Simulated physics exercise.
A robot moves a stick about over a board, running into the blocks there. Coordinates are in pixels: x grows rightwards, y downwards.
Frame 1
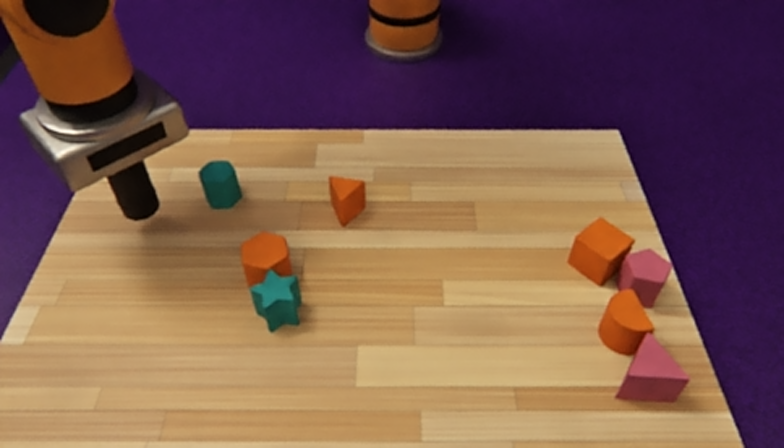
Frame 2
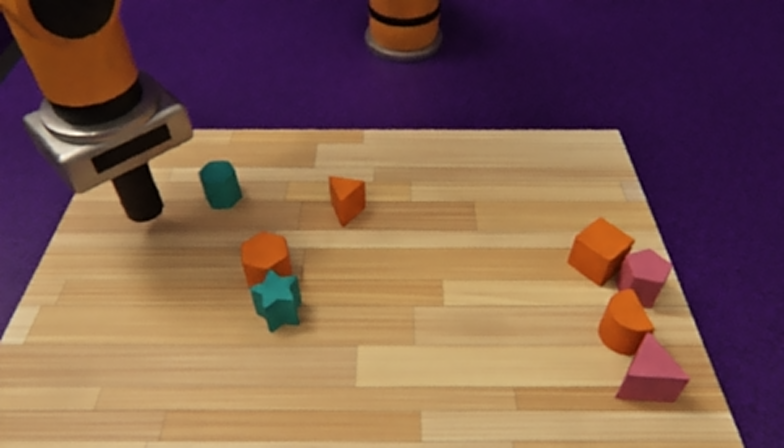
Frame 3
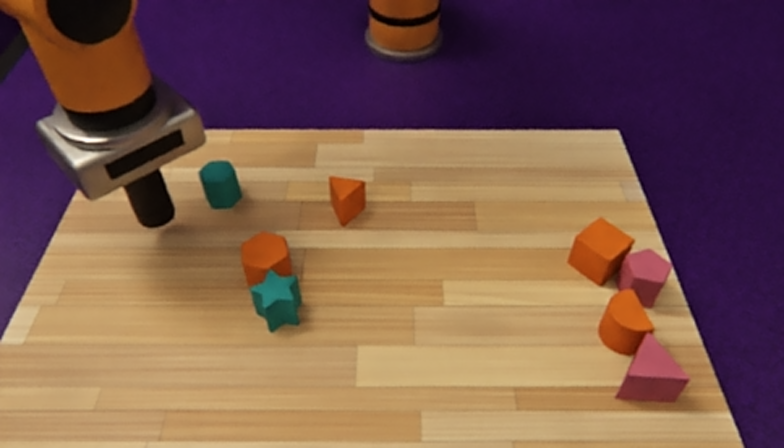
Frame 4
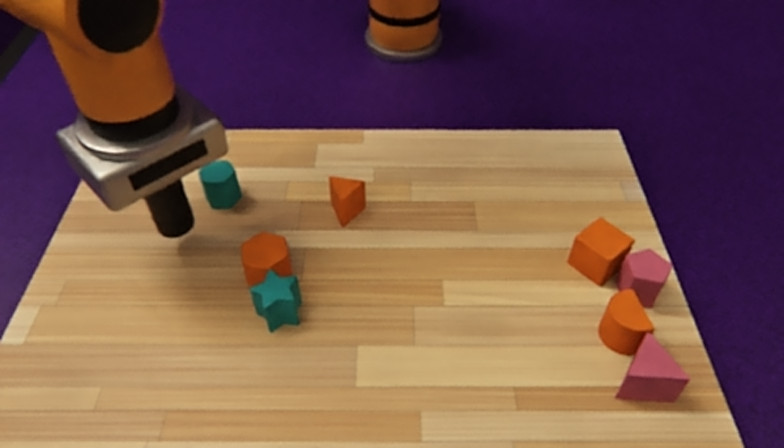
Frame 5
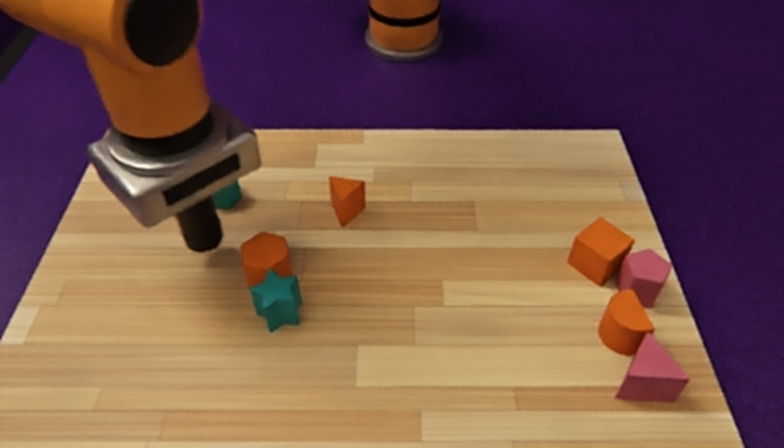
A robot arm moves its black stick rightward and slightly down over the still blocks.
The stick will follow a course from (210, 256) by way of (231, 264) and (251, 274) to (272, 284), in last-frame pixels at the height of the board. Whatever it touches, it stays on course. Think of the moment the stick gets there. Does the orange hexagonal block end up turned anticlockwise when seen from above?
Yes, it checks out.
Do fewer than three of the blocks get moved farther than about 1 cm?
Going by the path, yes.
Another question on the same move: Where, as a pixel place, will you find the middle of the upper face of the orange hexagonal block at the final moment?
It comes to (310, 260).
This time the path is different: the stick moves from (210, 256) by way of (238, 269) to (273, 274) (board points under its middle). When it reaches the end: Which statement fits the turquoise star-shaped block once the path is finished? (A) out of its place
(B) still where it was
A - out of its place.
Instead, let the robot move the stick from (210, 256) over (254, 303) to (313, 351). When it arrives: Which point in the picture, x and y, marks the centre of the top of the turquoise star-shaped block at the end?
The answer is (345, 338).
On the path given first. Halfway along, stick at (237, 253); orange hexagonal block at (276, 253); turquoise star-shaped block at (279, 292), turned 15° clockwise.
At the end, stick at (268, 268); turquoise hexagonal block unmoved; orange hexagonal block at (310, 260), turned 25° anticlockwise; turquoise star-shaped block at (286, 296), turned 55° clockwise.
